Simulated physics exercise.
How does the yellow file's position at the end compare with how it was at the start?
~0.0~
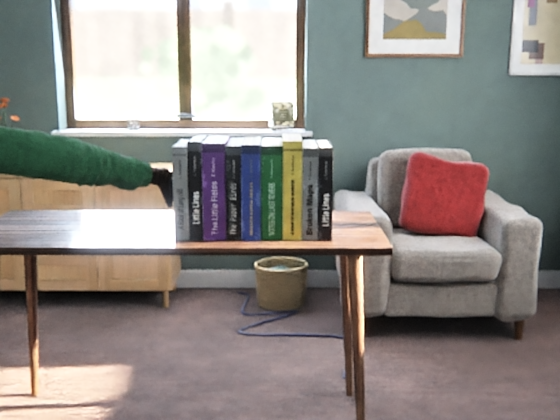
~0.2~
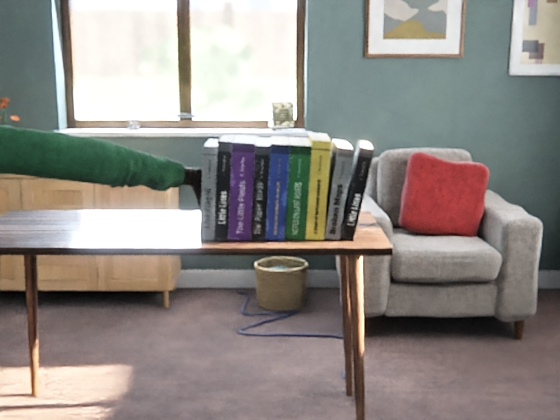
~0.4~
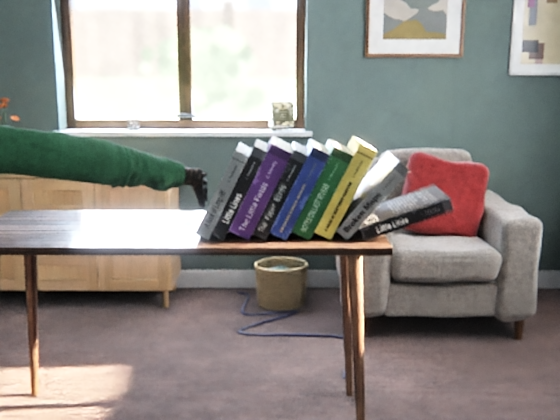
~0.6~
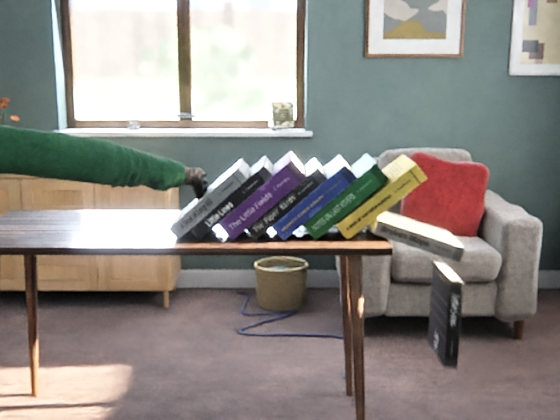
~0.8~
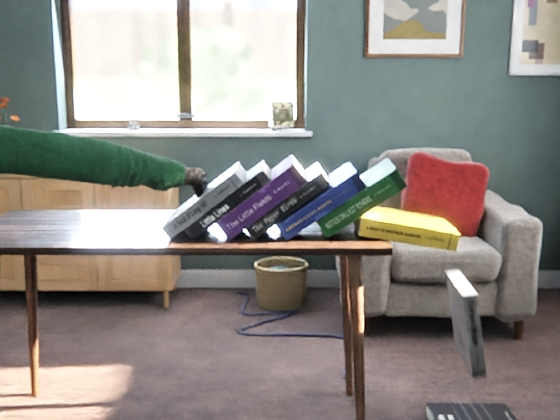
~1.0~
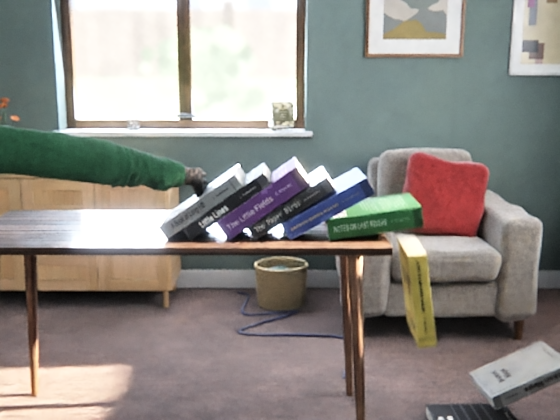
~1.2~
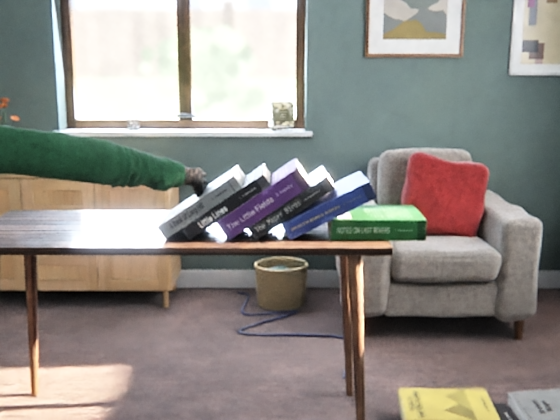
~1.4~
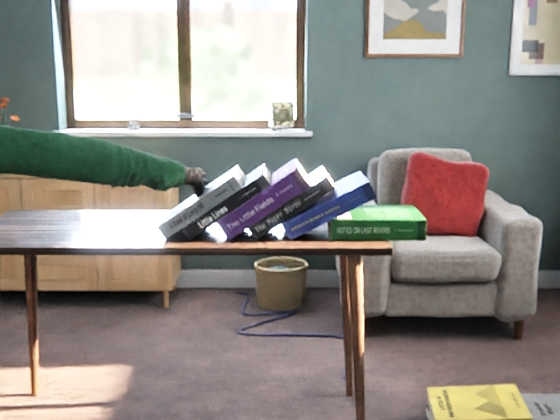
At the start the yellow file stands upright in the row on the table. By the end it is lying on its side on the floor.
